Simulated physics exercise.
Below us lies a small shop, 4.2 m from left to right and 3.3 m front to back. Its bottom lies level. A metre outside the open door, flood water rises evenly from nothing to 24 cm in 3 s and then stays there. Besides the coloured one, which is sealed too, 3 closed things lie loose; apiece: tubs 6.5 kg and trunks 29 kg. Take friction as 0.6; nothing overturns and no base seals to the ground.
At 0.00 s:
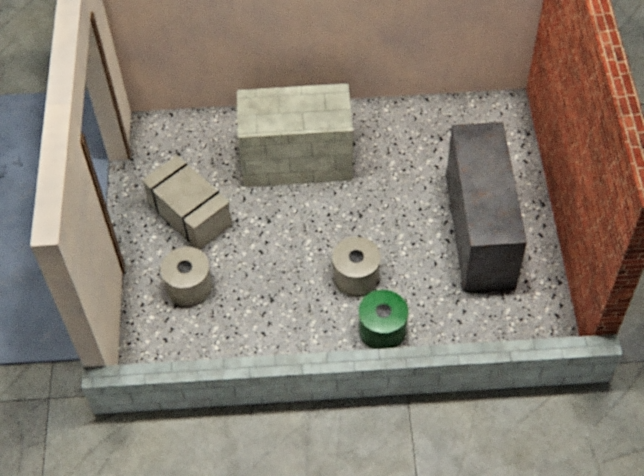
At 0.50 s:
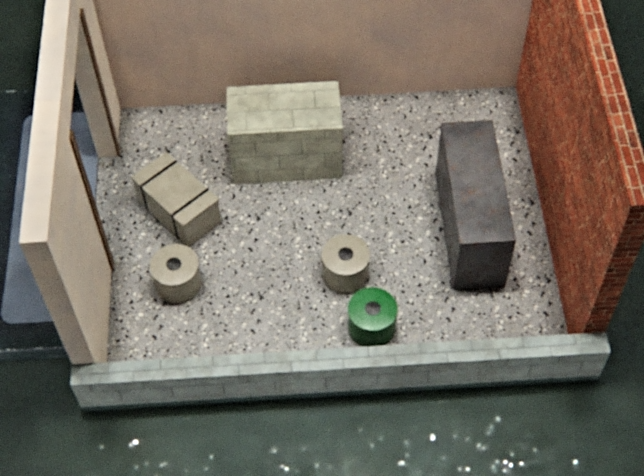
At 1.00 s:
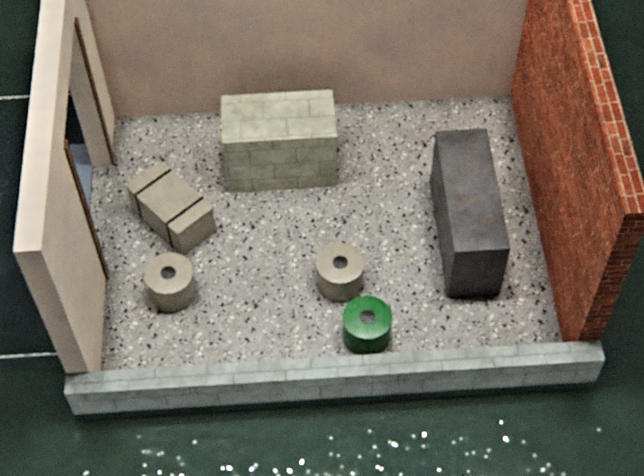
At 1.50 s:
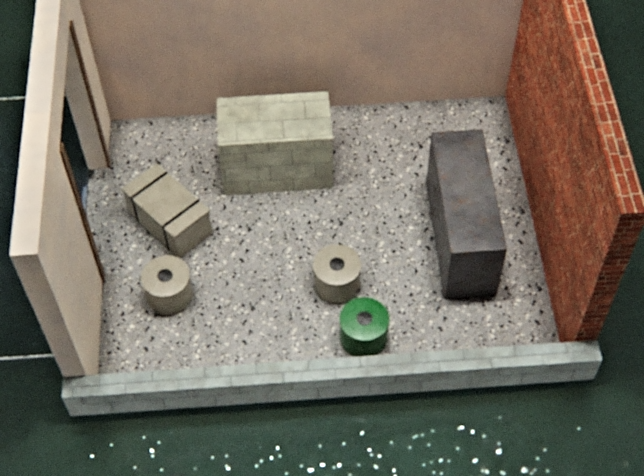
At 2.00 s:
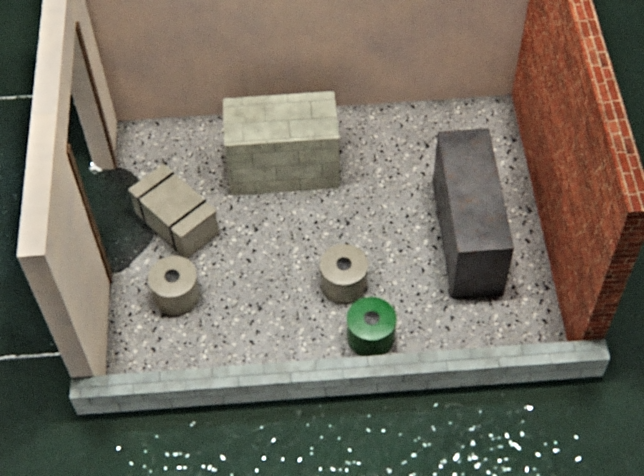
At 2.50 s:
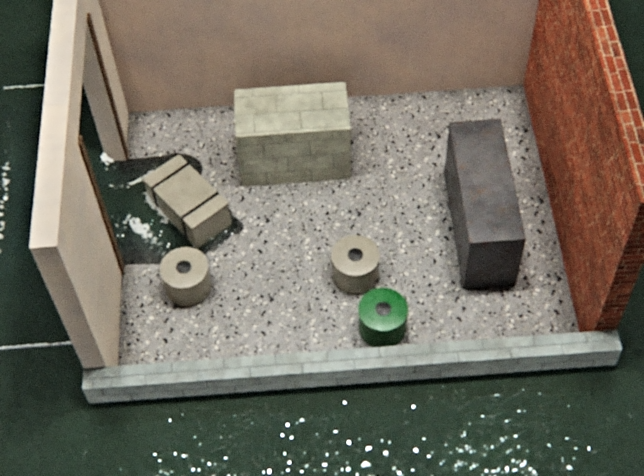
The clip shows a small open-topped shop from above as dark water covers the ground outside, then enters through the left doorway and spreads around a banded trunk, while the green tub and other objects stay in place.
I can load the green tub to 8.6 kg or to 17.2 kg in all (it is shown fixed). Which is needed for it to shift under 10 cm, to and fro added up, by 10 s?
For it, neither load is enough.
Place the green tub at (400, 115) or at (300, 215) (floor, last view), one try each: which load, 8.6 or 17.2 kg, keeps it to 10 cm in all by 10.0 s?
In turn: Neither holds; neither holds.
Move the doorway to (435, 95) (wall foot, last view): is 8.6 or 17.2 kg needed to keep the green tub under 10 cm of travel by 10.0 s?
Then neither weight holds it.
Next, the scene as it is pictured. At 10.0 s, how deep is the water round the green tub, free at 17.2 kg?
About 20 cm.
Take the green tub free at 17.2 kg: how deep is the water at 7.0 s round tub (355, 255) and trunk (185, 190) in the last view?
Roughly 11 and 11 cm.
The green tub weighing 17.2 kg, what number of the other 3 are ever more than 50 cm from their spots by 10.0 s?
That makes 3.
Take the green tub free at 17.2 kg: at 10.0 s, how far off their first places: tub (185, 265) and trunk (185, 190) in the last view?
In that order: 40 cm, 250 cm.
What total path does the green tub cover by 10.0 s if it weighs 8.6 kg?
Some 300 cm in all.
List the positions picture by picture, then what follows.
In the first frame, the green tub at (383, 311), on the bottom; 0.0 m2 under water; 0 of 4 have shifted.
In the second frame, the green tub at (373, 309), on the bottom; water covers 0.0 m2; 0 of 4 have shifted.
In the third frame, the green tub at (367, 317), on the bottom; water covers 0.0 m2; 0 of 4 have shifted.
In the fourth frame, the green tub at (364, 319) rests on the ground; 0.0 m2 under water; 0 of 4 have shifted.
In the fifth frame, the green tub at (372, 318) rests on the ground; 0.3 m2 under water; 0 of 4 have shifted.
In the sixth frame, the green tub at (383, 309), on the bottom; water covers 0.7 m2; 0 of 4 have shifted.
After 3.5 s the green tub would be 0 cm from its start with 8.6 kg and 0 cm from its start with 17.2 kg; 0 cm of water round it then.
After 4.5 s the green tub would be 7 cm from its start with 8.6 kg and 0 cm from its start with 17.2 kg; 4 cm of water round it then.
After 7.0 s the green tub would be 161 cm from its start with 8.6 kg and 55 cm from its start with 17.2 kg; 9 cm of water round it then.
After 10.0 s the green tub would be 200 cm from its start with 8.6 kg and 152 cm from its start with 17.2 kg; 20 cm of water round it then.
